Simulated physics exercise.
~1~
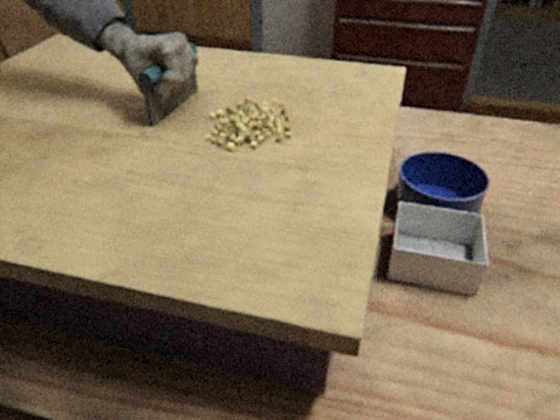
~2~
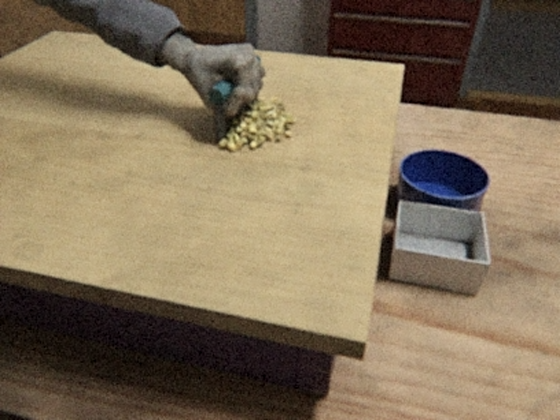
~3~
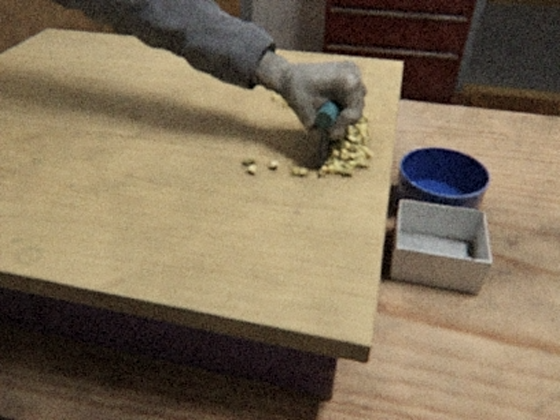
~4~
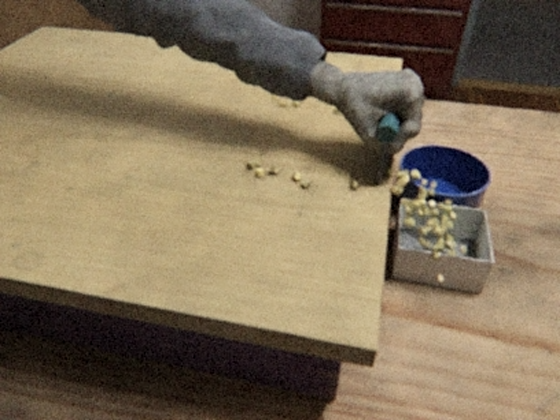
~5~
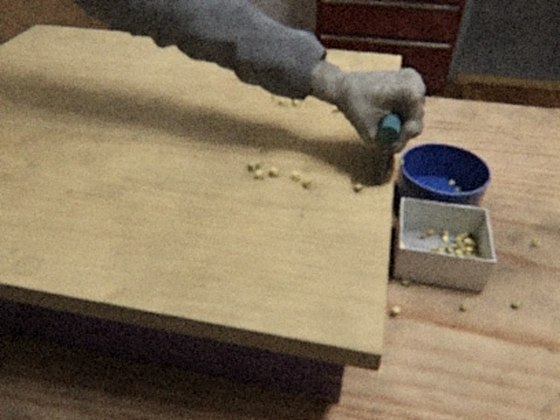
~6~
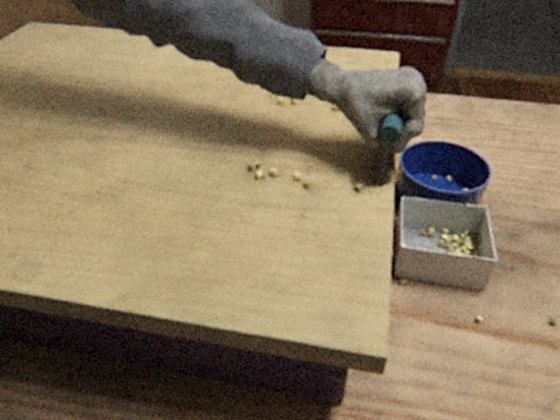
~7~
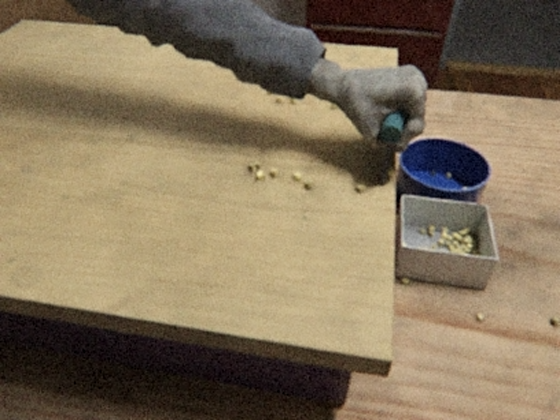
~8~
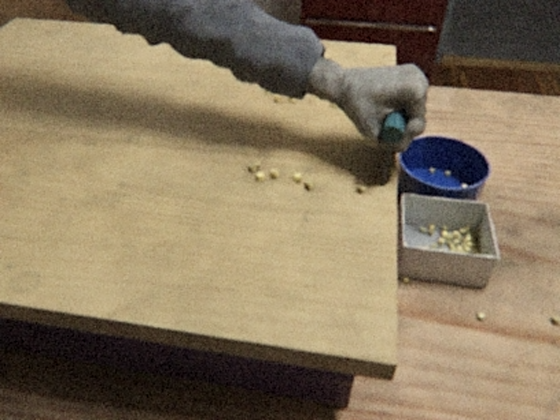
A grey-sleeved arm reaches across a large pale wooden board, its hand gripping a scraper with a teal handle beside a heap of small yellowish pieces, seen from above at an angle. To the right, on a lower wooden surface, sit a round blue pot and a rectangular white tin. The hand pushes the heap rightward, and it spreads, leaving a few pieces behind. At the board's edge the scraper stops and pieces spill over. Most land in the white tin, a few in the blue pot, and some scatter on the wood below, while several stay on the board.
